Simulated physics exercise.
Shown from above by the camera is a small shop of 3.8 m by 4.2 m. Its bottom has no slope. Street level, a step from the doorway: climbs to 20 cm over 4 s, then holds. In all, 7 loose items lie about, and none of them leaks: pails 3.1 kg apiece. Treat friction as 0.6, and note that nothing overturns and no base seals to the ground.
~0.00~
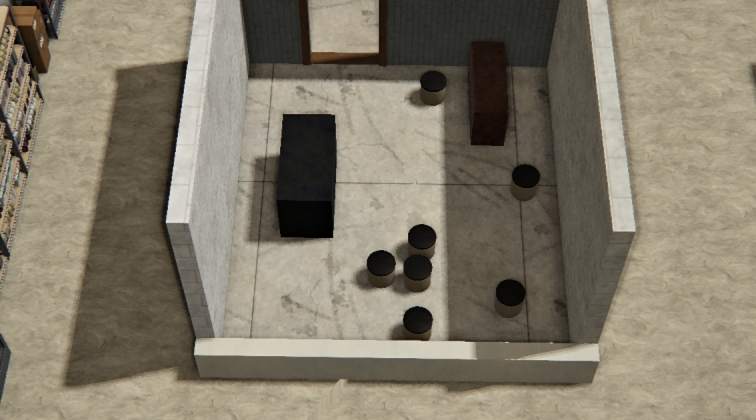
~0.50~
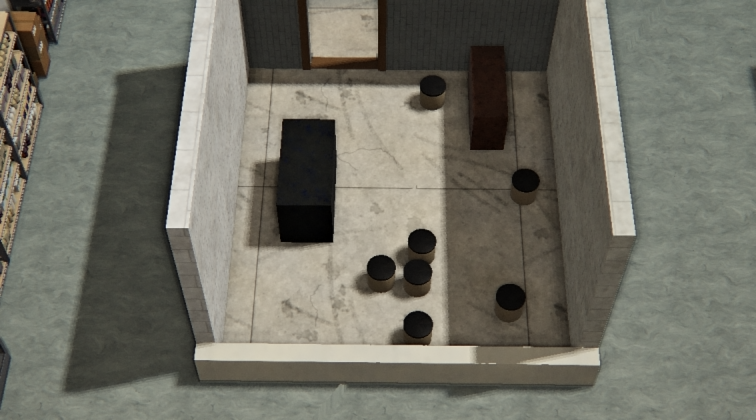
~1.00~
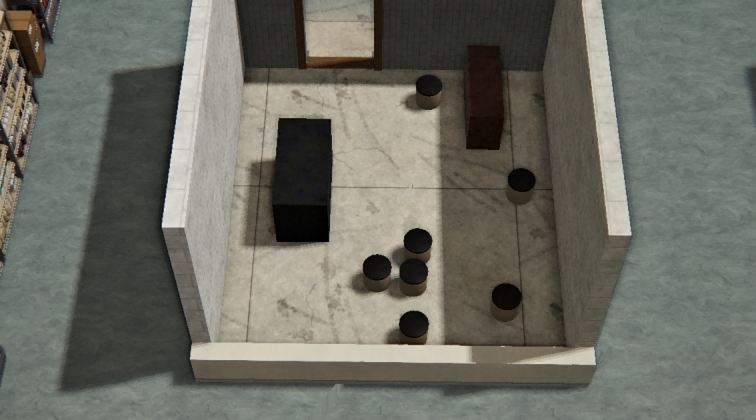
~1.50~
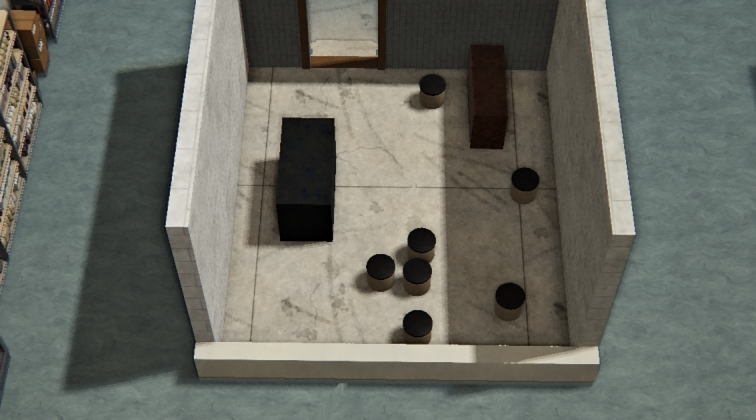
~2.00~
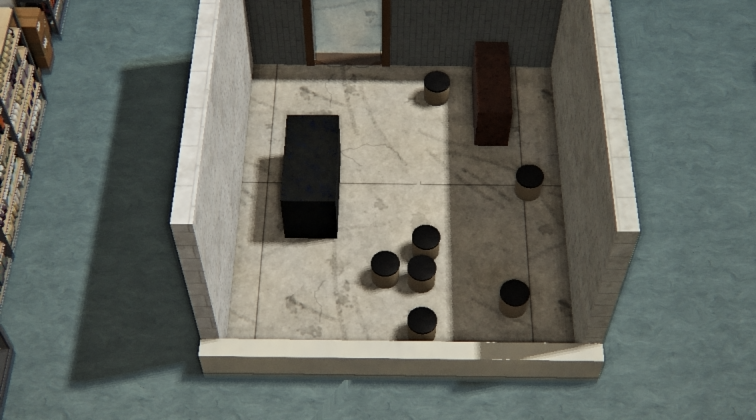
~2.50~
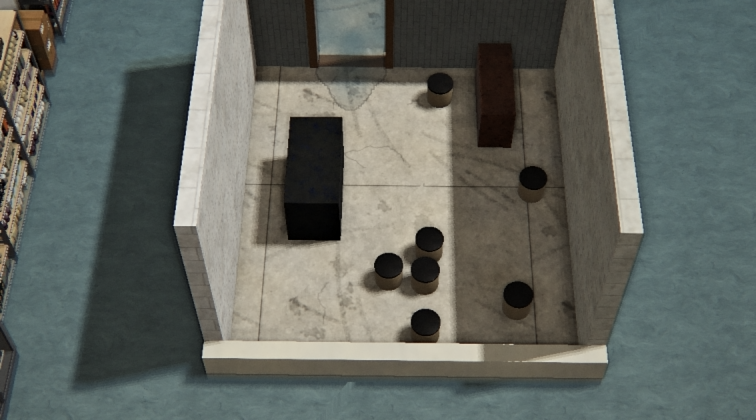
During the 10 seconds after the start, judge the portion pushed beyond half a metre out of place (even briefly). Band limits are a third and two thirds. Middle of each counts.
The share is one to two thirds.
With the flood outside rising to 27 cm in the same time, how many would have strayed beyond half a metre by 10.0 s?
I count 5 of them in that case.
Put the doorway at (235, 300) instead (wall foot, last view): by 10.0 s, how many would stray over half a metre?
The answer then is 6.
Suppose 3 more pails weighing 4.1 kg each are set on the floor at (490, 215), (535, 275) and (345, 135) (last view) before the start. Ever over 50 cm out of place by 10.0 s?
Respectively, higher, lower and higher.
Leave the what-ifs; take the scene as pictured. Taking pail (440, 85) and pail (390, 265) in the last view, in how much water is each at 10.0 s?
First roughly 2 cm, second roughly 8 cm.
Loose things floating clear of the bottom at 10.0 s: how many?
Total: 5.
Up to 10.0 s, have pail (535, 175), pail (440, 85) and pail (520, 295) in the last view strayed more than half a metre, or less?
Within, within, beyond.
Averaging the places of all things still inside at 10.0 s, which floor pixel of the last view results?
Centred roughly on (461, 283).
After 3.5 s 0 of 7 are over 50 cm from their spots; 0 afloat.
After 4.5 s 0 of 7 are over 50 cm from their spots; 0 afloat.
After 7.0 s 2 of 7 are over 50 cm from their spots; 0 afloat.
After 10.0 s 4 of 7 are over 50 cm from their spots, and 4 have been at some point; 5 afloat.
